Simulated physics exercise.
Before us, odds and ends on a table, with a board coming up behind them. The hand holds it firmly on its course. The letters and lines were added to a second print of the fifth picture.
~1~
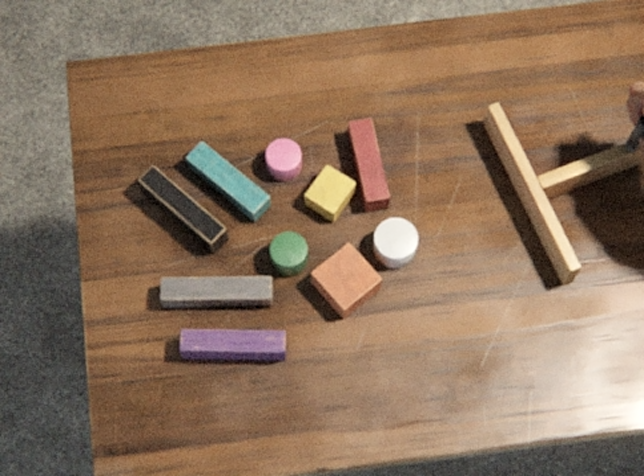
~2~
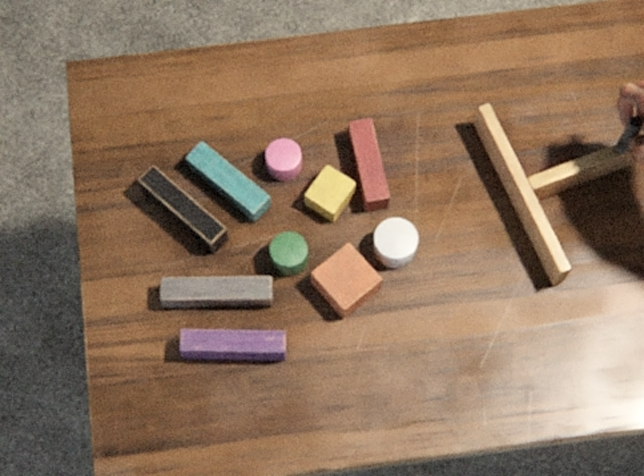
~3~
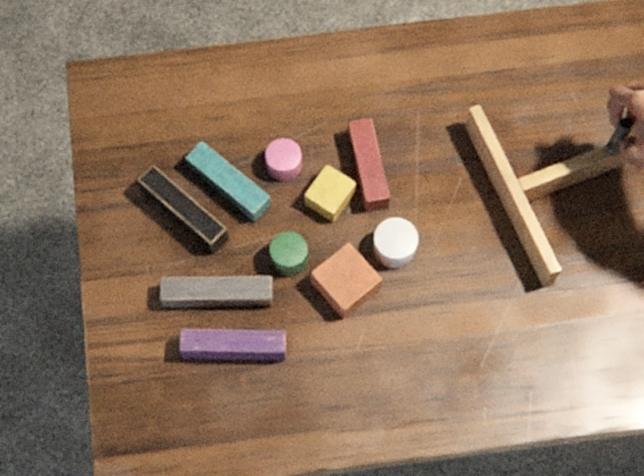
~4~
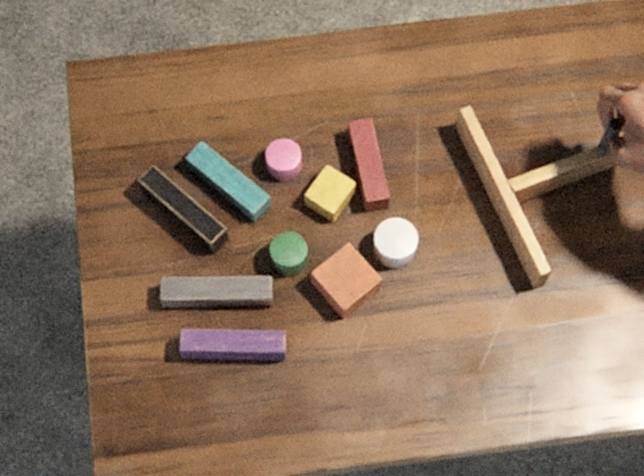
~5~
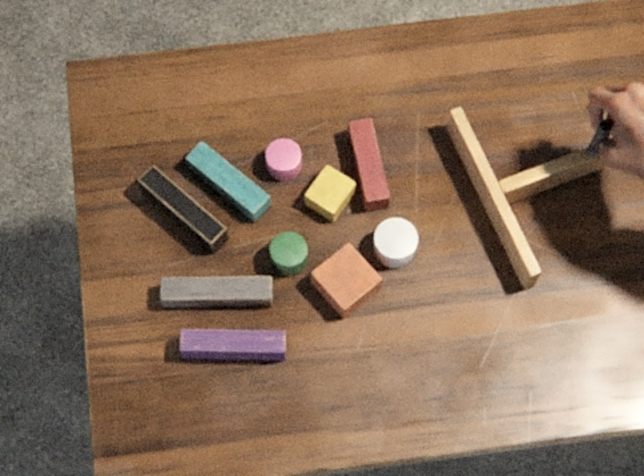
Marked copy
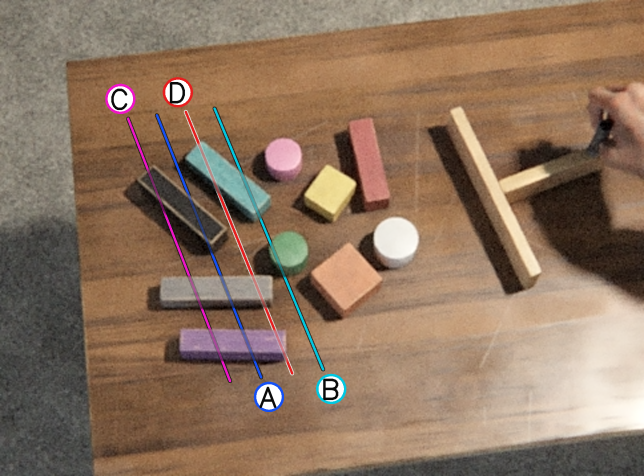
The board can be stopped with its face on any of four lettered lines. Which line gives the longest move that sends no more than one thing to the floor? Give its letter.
No farther than C.
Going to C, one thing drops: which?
The black stick goes over.
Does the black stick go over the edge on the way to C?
Yes.
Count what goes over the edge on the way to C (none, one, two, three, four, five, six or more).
By then, one.
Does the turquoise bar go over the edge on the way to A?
No.
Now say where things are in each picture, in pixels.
In the first picture, orange block (346, 281); turquoise bar (228, 182); grey bar (217, 292).
In the second picture, board (524, 186); purple bar (233, 345).
In the third picture, board (514, 187); red bar (369, 165).
In the fourth picture, board (505, 188); green tin (289, 254).
In the fifth picture, board (495, 189); pink tin (284, 160); orange block (346, 281); turquoise bar (228, 182).
On the marked copy, A at (207, 242); B at (267, 234); C at (177, 245); D at (237, 238).
Following C. Soon after the start, board (382, 203); red bar (341, 170); orange block (339, 286).
Later, board (268, 217); black stick (154, 222); turquoise bar (170, 197).
In the end, board (178, 227); black stick over the edge; turquoise bar (85, 212); one fallen.
As for the rest, A is within the limit but short; B is within the limit but short; D is within the limit but short.
